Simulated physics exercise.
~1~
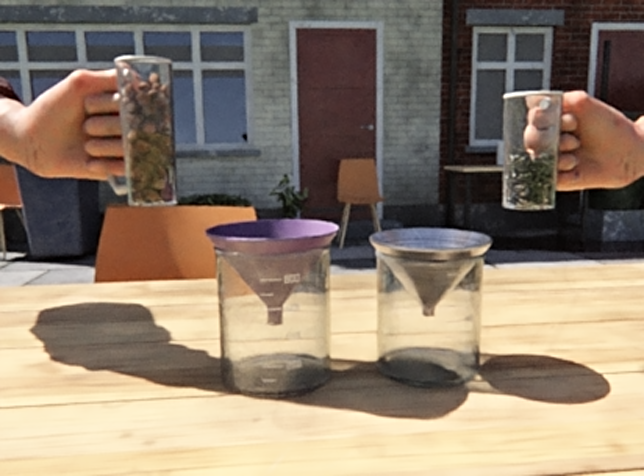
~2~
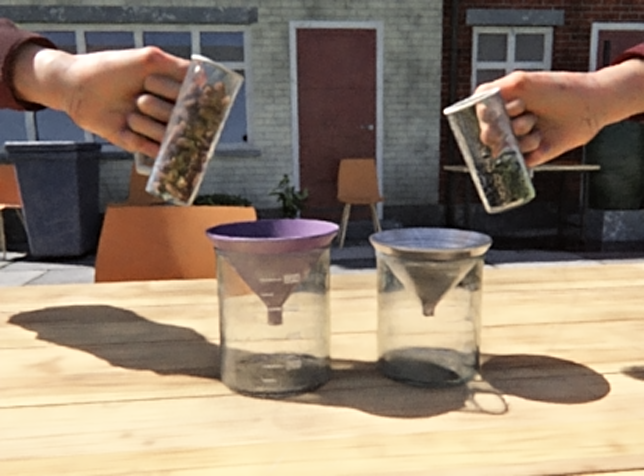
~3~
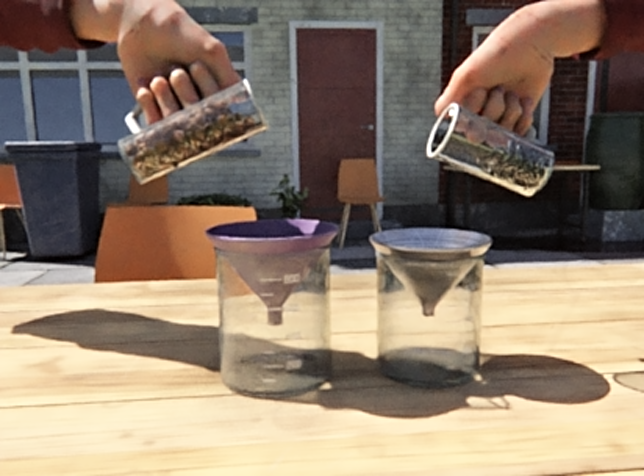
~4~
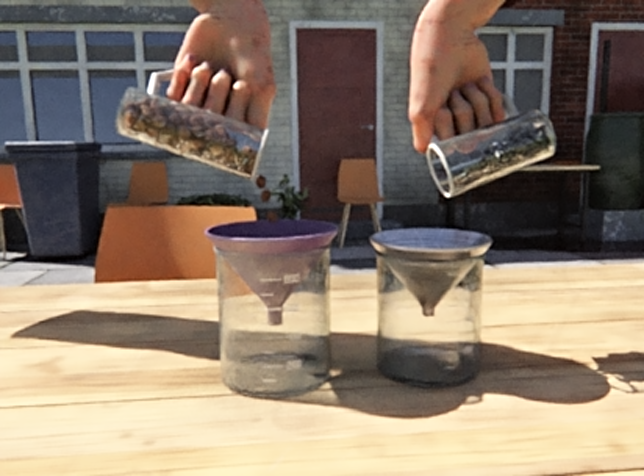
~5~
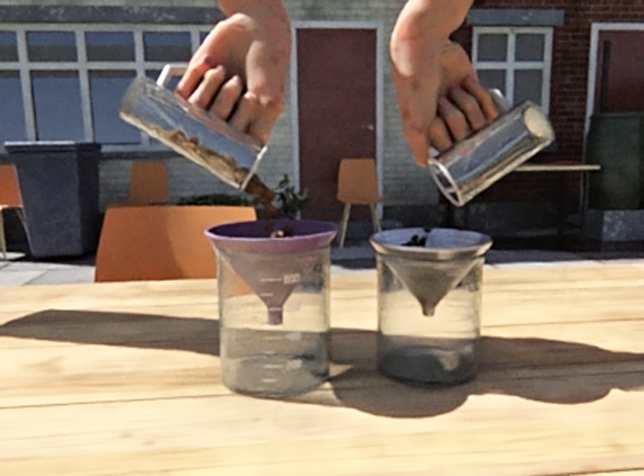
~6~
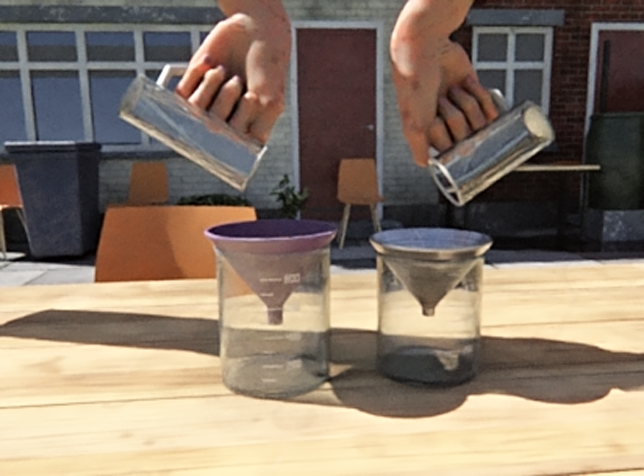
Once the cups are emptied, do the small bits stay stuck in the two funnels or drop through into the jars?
They stay stuck in both the left and the right funnel, and none of them drop into the jars below.
